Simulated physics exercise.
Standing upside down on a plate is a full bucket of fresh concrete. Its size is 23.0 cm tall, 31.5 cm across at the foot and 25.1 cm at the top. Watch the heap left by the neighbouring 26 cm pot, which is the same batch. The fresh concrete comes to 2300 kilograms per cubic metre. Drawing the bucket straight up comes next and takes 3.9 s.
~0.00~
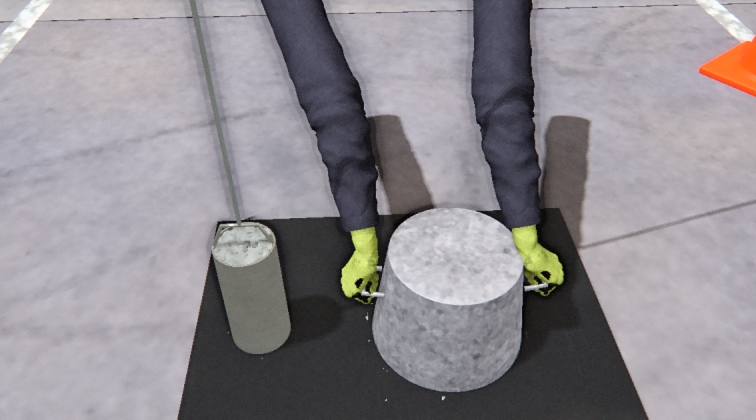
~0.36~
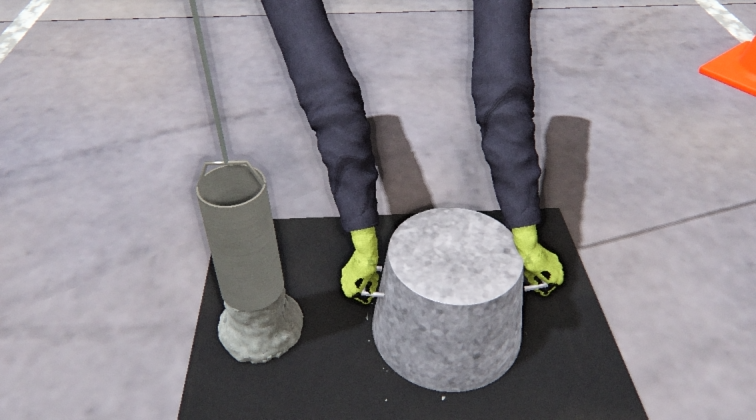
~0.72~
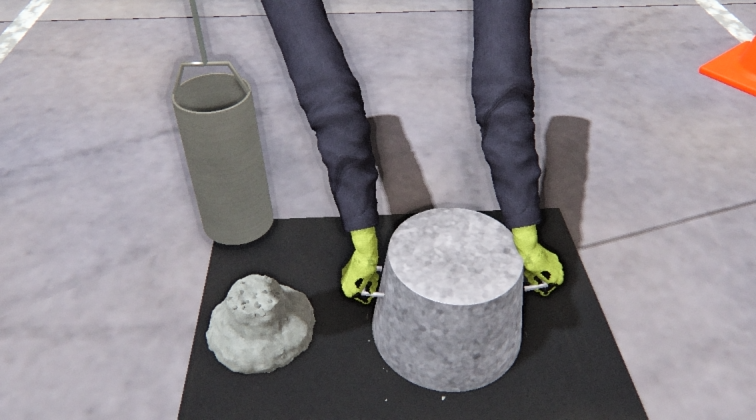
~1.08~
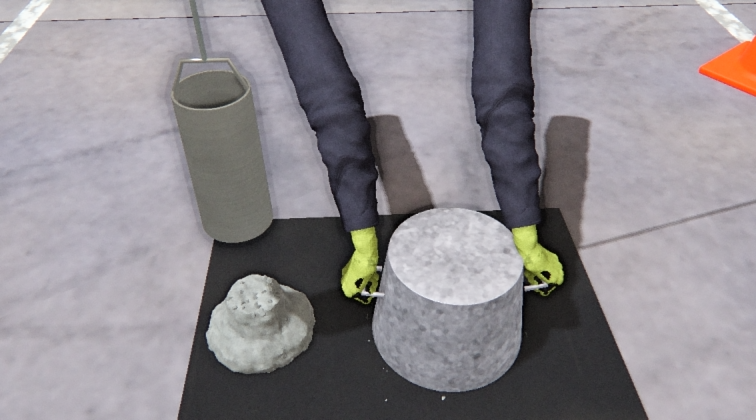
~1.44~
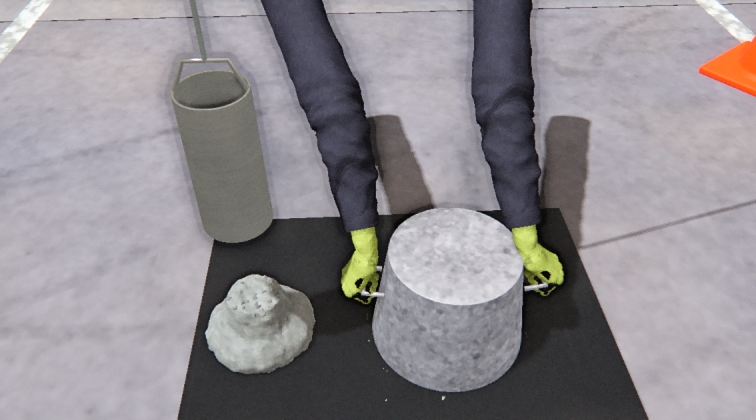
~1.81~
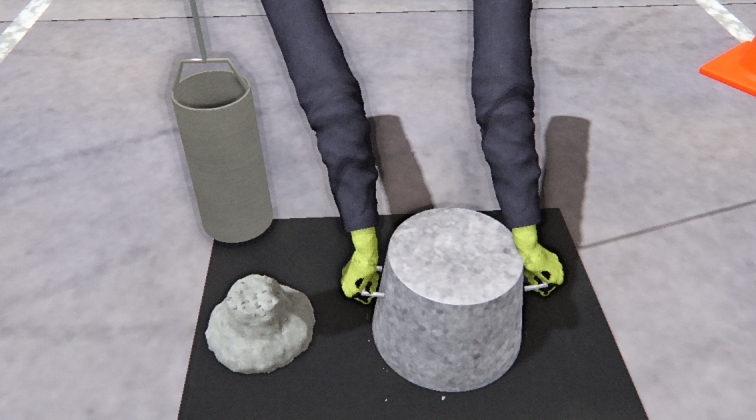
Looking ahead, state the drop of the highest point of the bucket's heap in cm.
Answer: Near 7 cm.
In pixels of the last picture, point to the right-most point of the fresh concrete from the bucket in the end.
I'd point to somewhere near (545, 343).
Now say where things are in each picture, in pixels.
The first picture shows middle of the pot's mouth at (244, 244), still down; middle of the bucket's top at (455, 253), not yet moved.
The second picture shows middle of the pot's mouth at (231, 186), raised 14 cm; middle of the bucket's top at (455, 253), not yet moved.
The third picture shows middle of the pot's mouth at (212, 94), raised 33 cm; the pot's heap 13 cm high and 22 cm wide, top at (254, 294); middle of the bucket's top at (455, 253), not yet moved.
The fourth picture shows middle of the pot's mouth at (211, 91), raised 33 cm; the pot's heap 13 cm high and 22 cm wide, top at (254, 294); middle of the bucket's top at (455, 253), not yet moved.
The fifth picture shows middle of the pot's mouth at (211, 91), raised 33 cm; the pot's heap 13 cm high and 22 cm wide, top at (254, 294); middle of the bucket's top at (455, 253), not yet moved.
The sixth picture shows middle of the pot's mouth at (211, 91), raised 33 cm; the pot's heap 13 cm high and 22 cm wide, top at (254, 294); middle of the bucket's top at (455, 253), not yet moved.
After 2.8 s, the bucket is up 5.6 cm; the fresh concrete has come down 2.7 cm to 20 cm and is 35 cm wide.
After 3.8 s, the bucket is up 15 cm; the fresh concrete has come down 6.9 cm to 16 cm and is 42 cm wide.
After 4.7 s, the bucket is up 23 cm; the fresh concrete has come down 7.0 cm to 16 cm and is 42 cm wide.
After 5.9 s, the bucket is clear; the fresh concrete has come down 7.0 cm to 16 cm and is 42 cm wide.
After 6.4 s, at rest, the bucket is clear; the fresh concrete has come down 7.0 cm to 16 cm and is 42 cm wide.
